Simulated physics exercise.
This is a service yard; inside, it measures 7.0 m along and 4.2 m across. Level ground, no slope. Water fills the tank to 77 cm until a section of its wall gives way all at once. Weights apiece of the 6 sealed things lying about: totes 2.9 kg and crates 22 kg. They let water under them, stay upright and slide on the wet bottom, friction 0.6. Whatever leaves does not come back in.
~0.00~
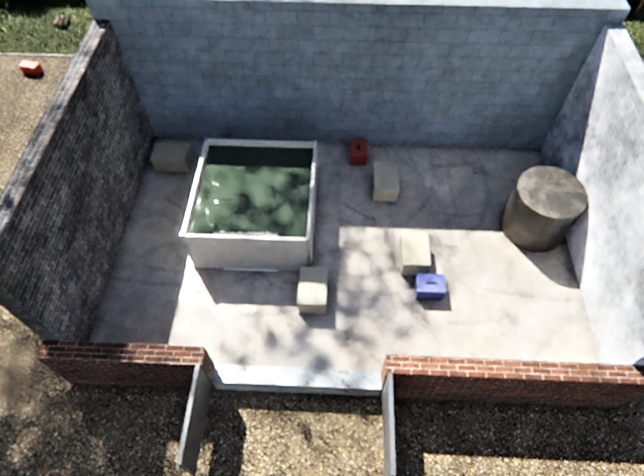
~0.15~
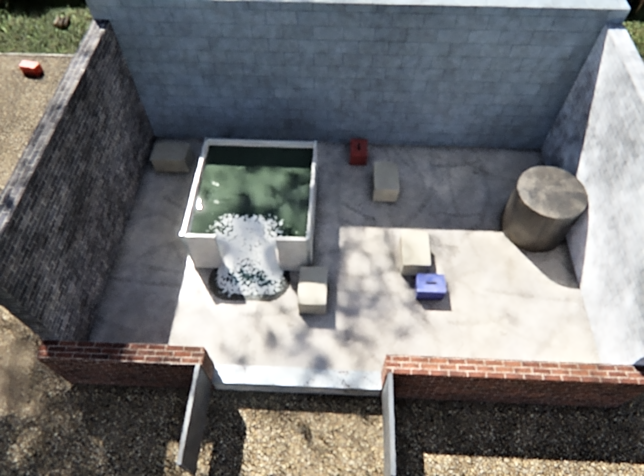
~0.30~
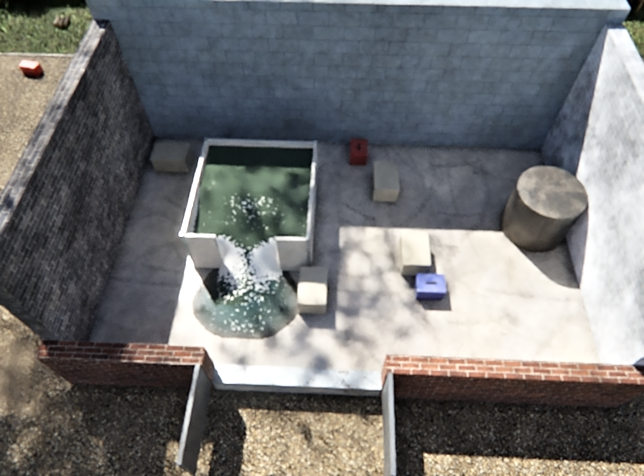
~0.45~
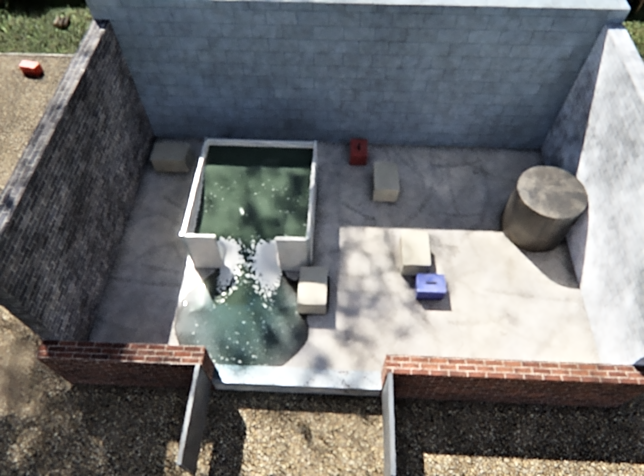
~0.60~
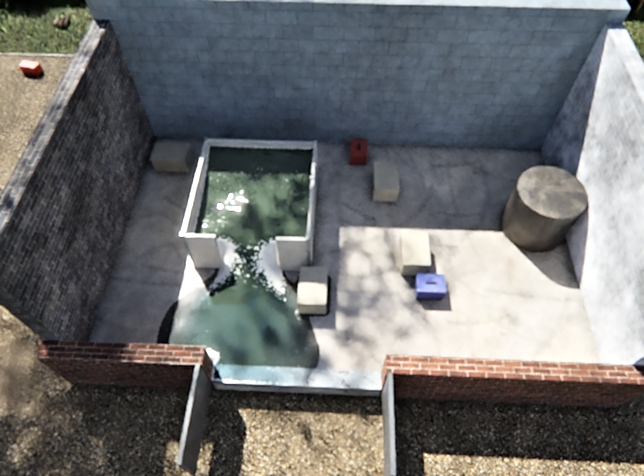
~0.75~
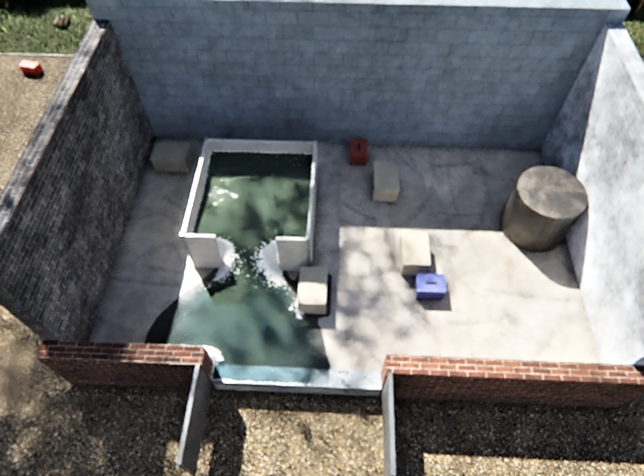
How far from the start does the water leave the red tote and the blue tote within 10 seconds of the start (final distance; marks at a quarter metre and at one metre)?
Result - red tote: Large displacement; blue tote: Almost no movement.
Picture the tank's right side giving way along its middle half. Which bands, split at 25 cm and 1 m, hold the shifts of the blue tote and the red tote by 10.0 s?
Blue tote: Displaced far; red tote: Displaced far.
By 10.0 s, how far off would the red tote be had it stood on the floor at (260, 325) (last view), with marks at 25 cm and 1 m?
It ends far away.
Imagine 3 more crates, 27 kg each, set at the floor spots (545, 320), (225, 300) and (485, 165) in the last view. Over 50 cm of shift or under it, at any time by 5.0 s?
In sequence: Stays within; goes beyond; stays within.
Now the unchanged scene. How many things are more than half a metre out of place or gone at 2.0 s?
I make it 0 by then.
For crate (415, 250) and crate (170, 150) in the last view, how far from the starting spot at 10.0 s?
The first ends 0 cm from its start, the second 60 cm.
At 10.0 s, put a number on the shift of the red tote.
I'd estimate some 300 centimetres.
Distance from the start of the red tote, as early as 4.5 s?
Close to 0 cm.
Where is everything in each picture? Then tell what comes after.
The first picture shows the red tote at (359, 147), on the bottom; the blue tote at (431, 283) rests on the ground; 3.0 m2 under water; 0 of 6 have shifted.
The second picture shows the red tote at (359, 147), on the bottom; the blue tote at (431, 283) rests on the ground; 3.6 m2 under water; 0 of 6 have shifted.
The third picture shows the red tote at (359, 147) rests on the ground; the blue tote at (431, 283) rests on the ground; water covers 4.4 m2; 0 of 6 have shifted.
The fourth picture shows the red tote at (359, 147), on the bottom; the blue tote at (431, 283), on the bottom; 5.4 m2 under water; 0 of 6 have shifted.
The fifth picture shows the red tote at (359, 147), on the bottom; the blue tote at (431, 283), on the bottom; 6.0 m2 under water; 0 of 6 have shifted.
The sixth picture shows the red tote at (359, 147), on the bottom; the blue tote at (431, 283) rests on the ground; water covers 6.3 m2; 0 of 6 have shifted.
After 2.0 s the red tote is near (359, 147), 0.0 m from its start, aground; the blue tote is near (431, 283), 0.0 m from its start, aground; 0 of 6 are out; 0 afloat.
After 4.5 s the red tote is near (359, 147), 0.0 m from its start, aground; the blue tote is near (431, 283), 0.0 m from its start, aground; 0 of 6 are out; 1 afloat.
After 7.0 s the red tote is near (413, 150), 0.9 m from its start, afloat; the blue tote is near (431, 283), 0.0 m from its start, aground; 0 of 6 are out; 2 afloat.
After 10.0 s the red tote is near (544, 174), 3.1 m from its start, afloat; the blue tote is near (431, 283), 0.0 m from its start, aground; 0 of 6 are out; 1 afloat.
